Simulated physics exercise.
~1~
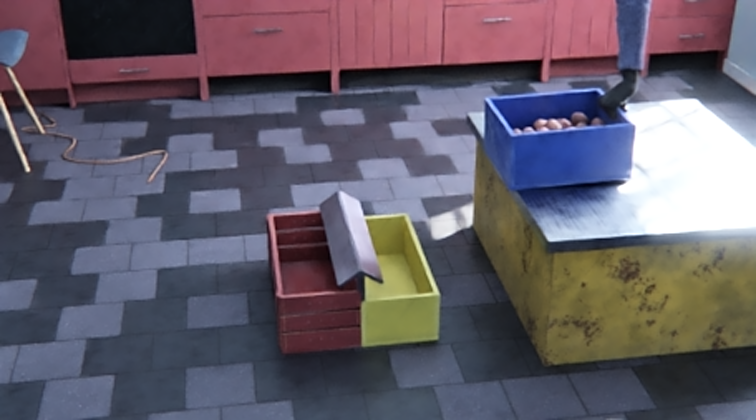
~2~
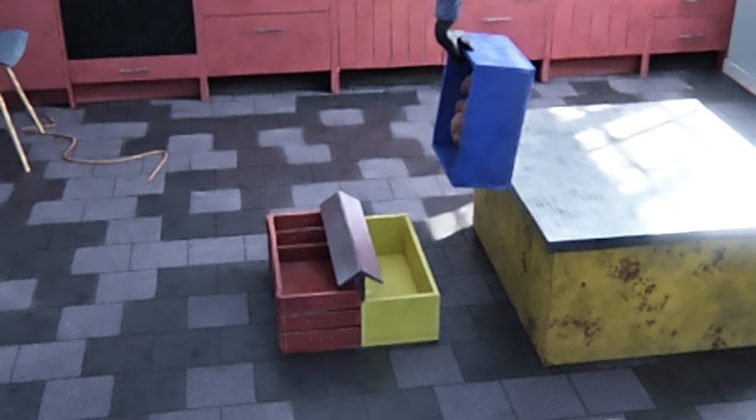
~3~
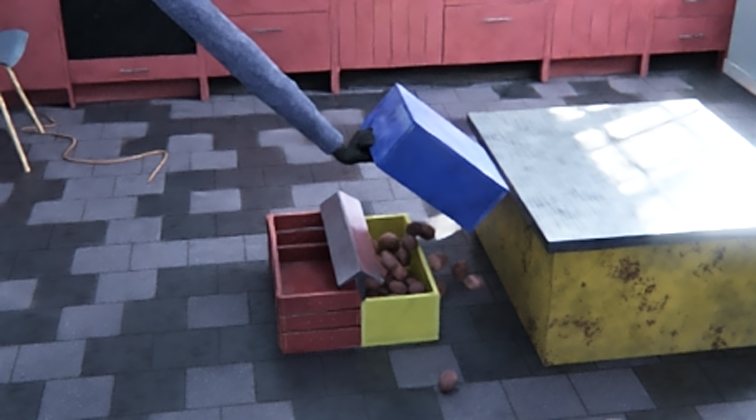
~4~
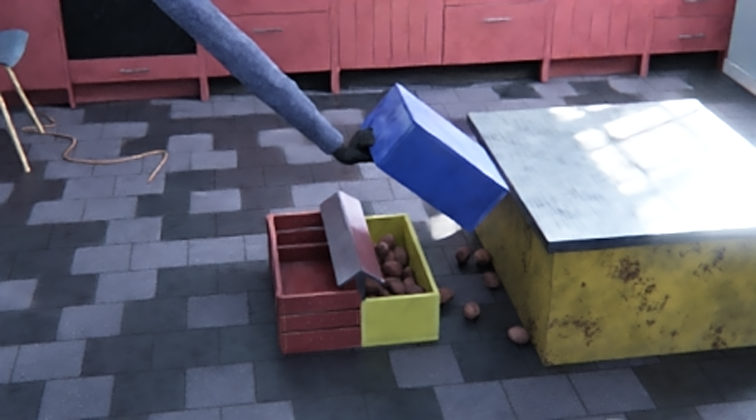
On a dark tiled floor, a sleeved arm tips a blue crate, spilling red potatoes into a yellow tub and onto the ground.
